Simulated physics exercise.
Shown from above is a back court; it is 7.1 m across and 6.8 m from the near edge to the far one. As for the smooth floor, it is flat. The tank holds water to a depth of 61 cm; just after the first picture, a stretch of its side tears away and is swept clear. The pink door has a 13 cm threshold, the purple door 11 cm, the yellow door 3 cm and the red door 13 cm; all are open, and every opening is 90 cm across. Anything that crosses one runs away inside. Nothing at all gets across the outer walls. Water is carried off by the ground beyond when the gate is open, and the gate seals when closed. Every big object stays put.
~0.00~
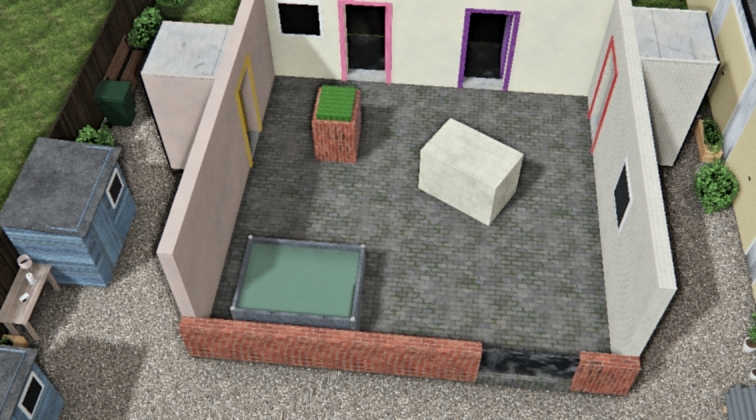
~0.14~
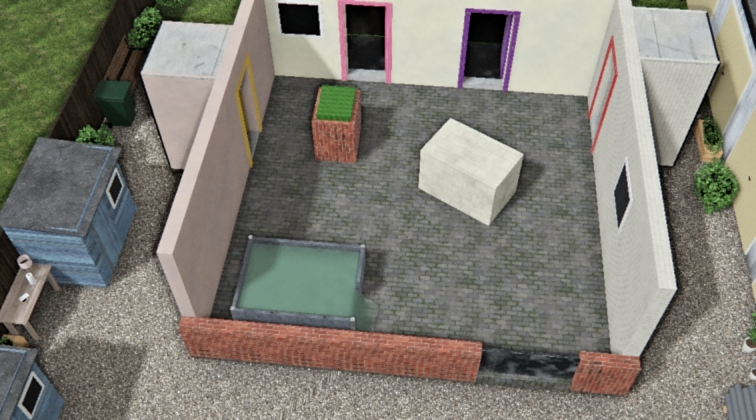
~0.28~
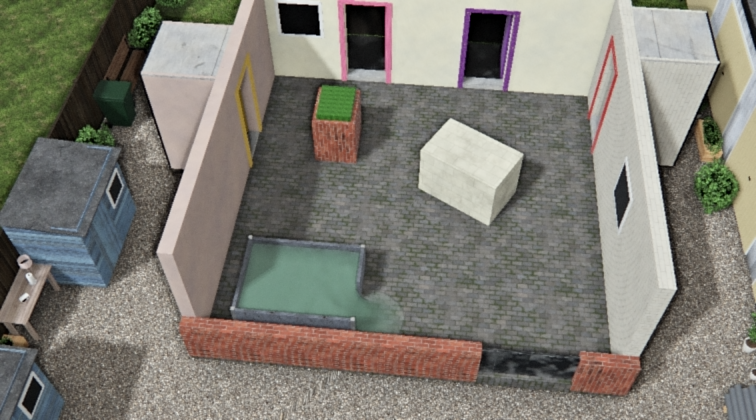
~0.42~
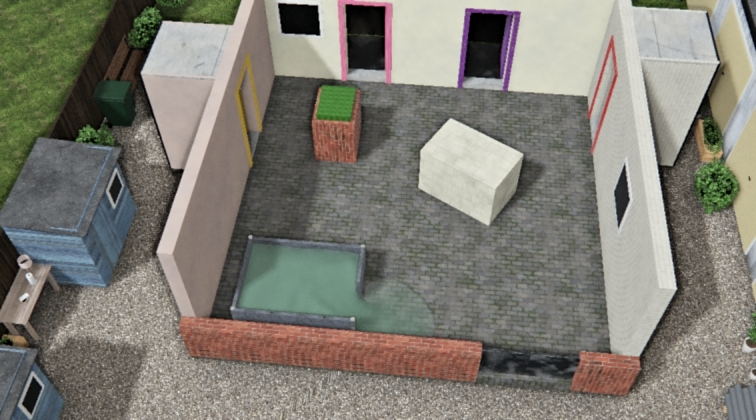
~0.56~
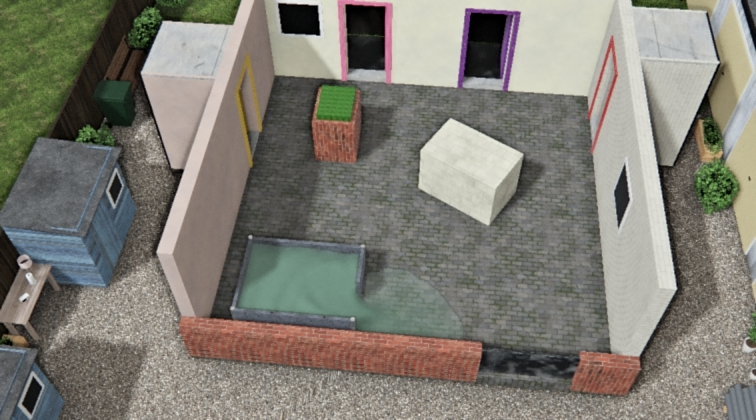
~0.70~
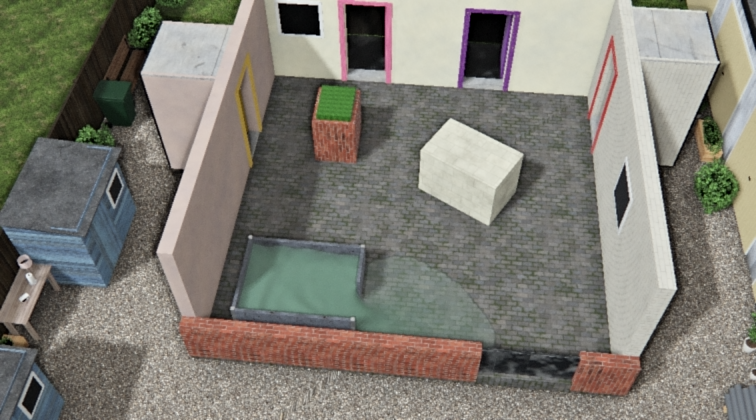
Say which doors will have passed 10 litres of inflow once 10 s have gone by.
After that time: Pink door: Not passed, purple door: Not passed, yellow door: Not passed, red door: Not passed.
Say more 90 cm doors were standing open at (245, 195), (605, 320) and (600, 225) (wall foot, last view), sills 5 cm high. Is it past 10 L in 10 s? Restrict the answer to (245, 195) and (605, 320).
In that order: Below, above.
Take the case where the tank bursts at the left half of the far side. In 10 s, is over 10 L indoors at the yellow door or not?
Then yellow exceeds it.
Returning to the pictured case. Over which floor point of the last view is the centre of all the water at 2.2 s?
At roughly (386, 308).
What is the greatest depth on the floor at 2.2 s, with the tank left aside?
Some 28 cm deep.
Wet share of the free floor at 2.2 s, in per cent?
Close to 25 in a hundred parts are wet.
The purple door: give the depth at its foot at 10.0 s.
Reading: Close to 7.0 cm.
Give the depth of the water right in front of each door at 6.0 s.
In centimetres - pink: 0, purple: 8, yellow: 0, red: 4.
After 1.4 s water covers 20 % of the floor and is deepest (34 cm) near (361, 325); pink door not reached, purple door not reached, yellow door not reached, red door not reached.
After 2.2 s water covers 25 % of the floor and is deepest (28 cm) near (609, 365); pink door not reached, purple door not reached, yellow door not reached, red door not reached.
After 3.5 s water covers 30 % of the floor and is deepest (22 cm) near (608, 355); pink door not reached, purple door not reached, yellow door not reached, red door not reached.
After 6.0 s water covers 50 % of the floor and is deepest (15 cm) near (604, 319); pink door not reached, purple door 8 cm at the sill, 0 L in, yellow door not reached, red door 4 cm at the sill, 0 L in.
After 10.0 s water covers 75 % of the floor and is deepest (10 cm) near (588, 130); pink door 3 cm at the sill, 0 L in, purple door 7 cm at the sill, 0 L in, yellow door not reached, red door 10 cm at the sill, 0 L in.
